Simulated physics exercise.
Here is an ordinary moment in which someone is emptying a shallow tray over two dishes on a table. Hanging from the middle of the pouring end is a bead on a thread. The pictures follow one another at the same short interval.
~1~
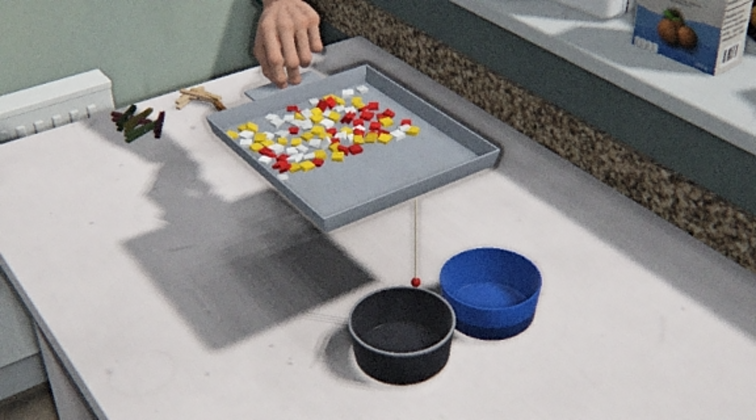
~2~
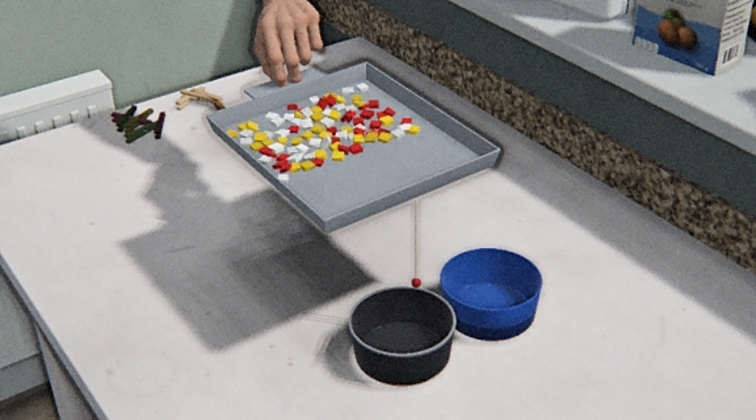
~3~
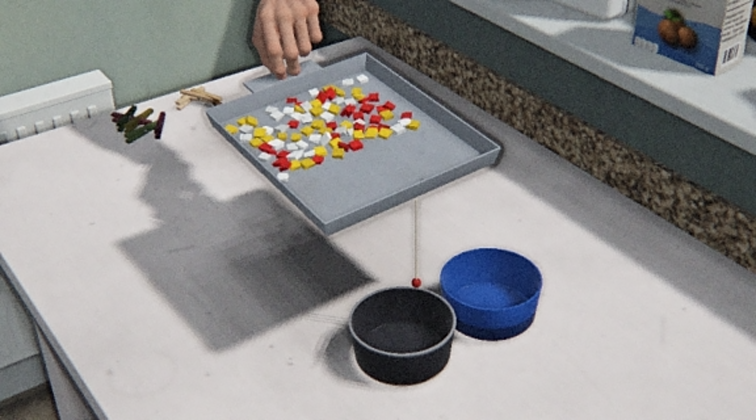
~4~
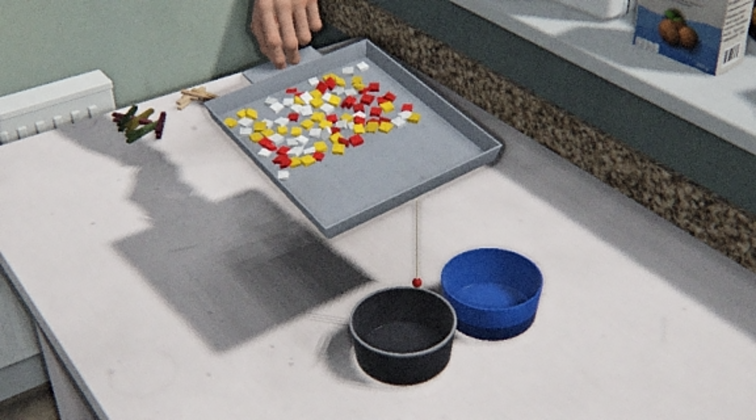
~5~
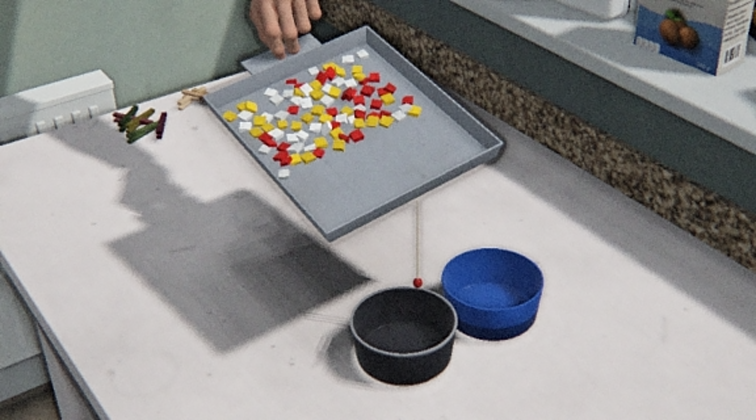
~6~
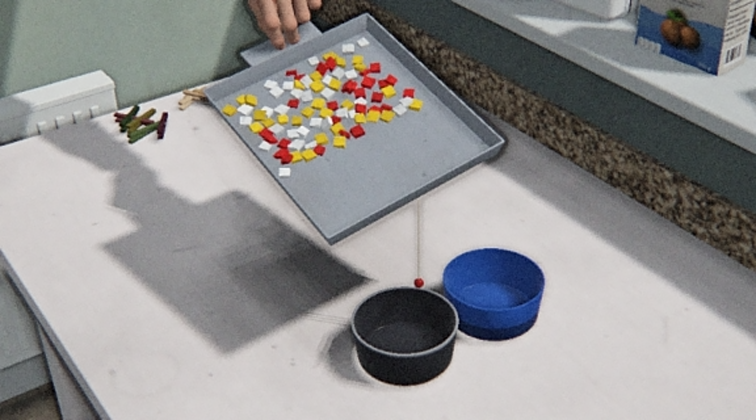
The clip shows a hand holding a gray tray of red, yellow and white tiles above a black dish and a blue dish, then gradually raising the handle end as the pouring end tilts slightly lower at its left corner.
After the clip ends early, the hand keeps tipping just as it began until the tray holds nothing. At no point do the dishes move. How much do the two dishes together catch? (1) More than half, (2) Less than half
2.
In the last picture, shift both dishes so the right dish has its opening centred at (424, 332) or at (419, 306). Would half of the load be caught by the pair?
In the first position a minority, in the second a majority.
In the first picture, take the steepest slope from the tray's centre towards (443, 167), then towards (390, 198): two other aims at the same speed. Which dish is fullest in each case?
The first place favours the right of the two, the second the left of the two.
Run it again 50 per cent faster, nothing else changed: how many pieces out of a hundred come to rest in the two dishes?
It would be close to 20 per cent.
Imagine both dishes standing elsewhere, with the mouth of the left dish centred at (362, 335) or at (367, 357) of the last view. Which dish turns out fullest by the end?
Left side first, Left side second.
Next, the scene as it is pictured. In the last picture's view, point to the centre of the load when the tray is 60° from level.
I'd put the middle close to (339, 217).
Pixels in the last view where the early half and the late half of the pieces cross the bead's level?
Around (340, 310) and then (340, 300).
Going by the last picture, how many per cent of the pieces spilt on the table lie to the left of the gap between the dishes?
I'd guess close to 100 %.
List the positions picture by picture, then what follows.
In the first frame, corners of the pouring end (326, 215) and (493, 149), level; middle of the load (317, 131), mosaic tiles; left dish (433, 362); right dish (523, 318); bead on its thread (416, 282).
In the second frame, corners of the pouring end (326, 216) and (494, 149), level; middle of the load (318, 130).
In the third frame, corners of the pouring end (326, 219) and (494, 147), tipped barely, lowest at the left corner; middle of the load (317, 125).
In the fourth frame, corners of the pouring end (327, 224) and (495, 145), tipped a little, lowest at the left corner; middle of the load (318, 118).
In the fifth frame, corners of the pouring end (328, 228) and (496, 142), tipped a little, lowest at the left corner; middle of the load (318, 111).
In the sixth frame, corners of the pouring end (330, 233) and (498, 140), tipped clearly, lowest at the left corner; middle of the load (318, 104); left dish (436, 363); right dish (526, 318).
Just after the last frame, tray tipped steeply; almost all on the tray; about a tenth in the air.
A moment on, tray tipped right over; roughly half on the tray; about a tenth in the left dish; roughly a quarter outside both; about a tenth in the air.
Further on, tray tipped past a quarter turn; roughly a quarter in the left dish; the larger part outside both.
When it is over, tray tipped past a quarter turn; roughly a quarter in the left dish; not one in the right dish; the larger part outside both.
